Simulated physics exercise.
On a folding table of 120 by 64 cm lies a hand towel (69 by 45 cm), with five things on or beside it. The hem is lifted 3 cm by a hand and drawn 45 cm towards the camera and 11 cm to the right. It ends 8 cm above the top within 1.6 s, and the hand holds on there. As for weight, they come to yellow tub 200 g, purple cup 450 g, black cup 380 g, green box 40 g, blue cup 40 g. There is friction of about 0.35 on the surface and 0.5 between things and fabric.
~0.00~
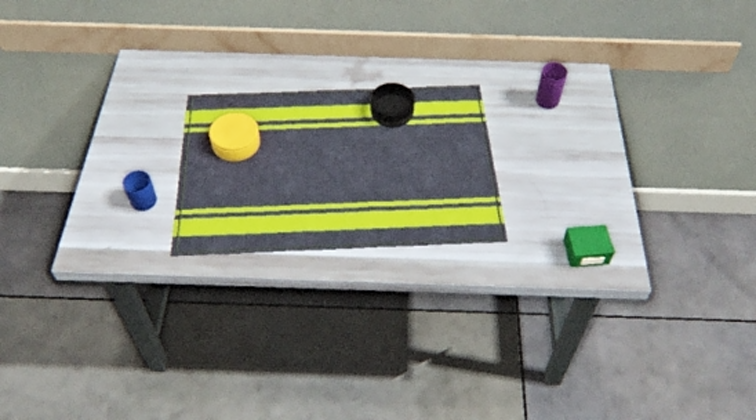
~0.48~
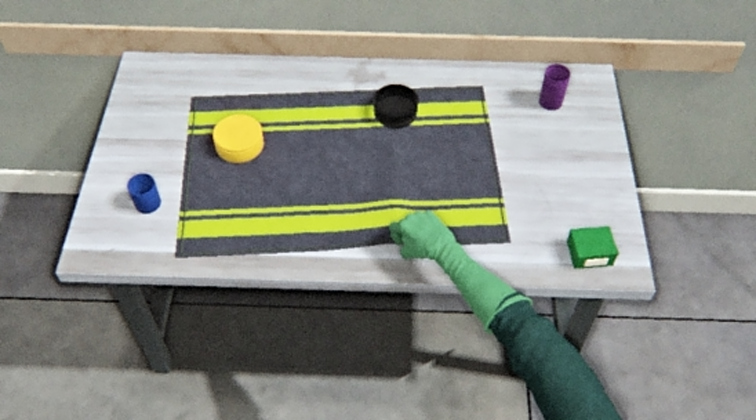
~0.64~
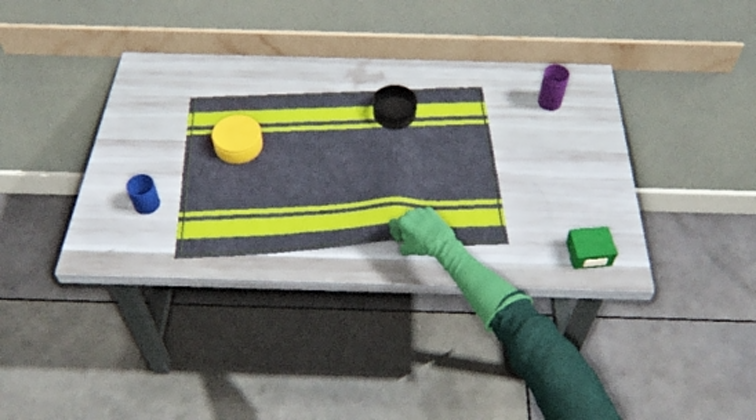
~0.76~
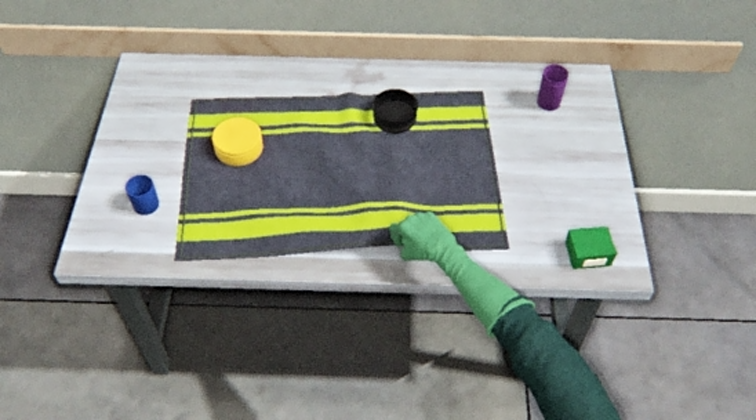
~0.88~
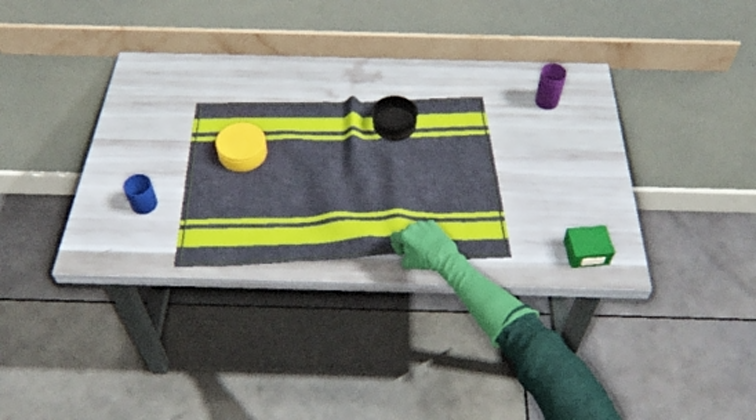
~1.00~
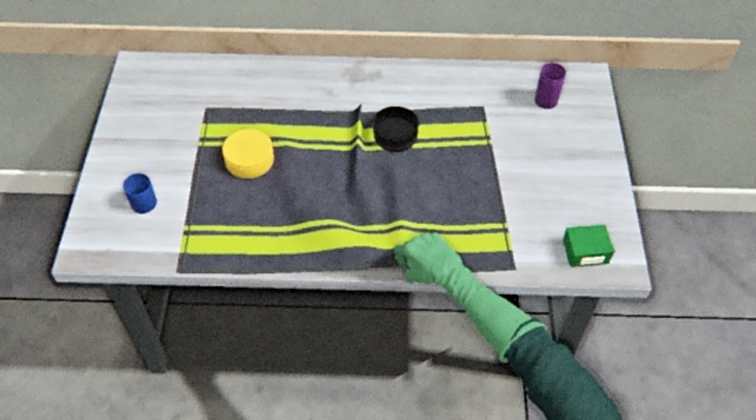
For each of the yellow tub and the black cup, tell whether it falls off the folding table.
At the end, watch the yellow tub go overboard, watch the black cup go overboard.
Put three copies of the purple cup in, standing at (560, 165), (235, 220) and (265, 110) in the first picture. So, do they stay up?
Taking them one by one: Is left on top, then is lost, then is lost.
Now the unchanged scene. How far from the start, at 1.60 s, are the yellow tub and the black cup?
Roughly yellow tub 30 cm and black cup 35 cm.
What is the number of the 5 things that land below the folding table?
I make it 2.
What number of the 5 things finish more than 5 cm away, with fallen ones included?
After counting, the figure is 2.
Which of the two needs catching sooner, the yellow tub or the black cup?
I'd pick the yellow one.
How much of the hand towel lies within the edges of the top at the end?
Around 0 percent.
By 1.3 s, 80 % of the hand towel is still over the top; black cup 20 cm off its start, yellow tub 17 cm off its start.
By 1.6 s, 55 % of the hand towel is still over the top; black cup 33 cm off its start, yellow tub 29 cm off its start.
By 1.9 s, 30 % of the hand towel is still over the top; black cup 44 cm off its start at (441, 260), yellow tub 40 cm off its start at (304, 273).
By 2.2 s, 0 % of the hand towel is still over the top; yellow tub over the edge, black cup 54 cm off its start.
By 3.8 s, 0 % of the hand towel is still over the top; black cup over the edge, yellow tub over the edge.
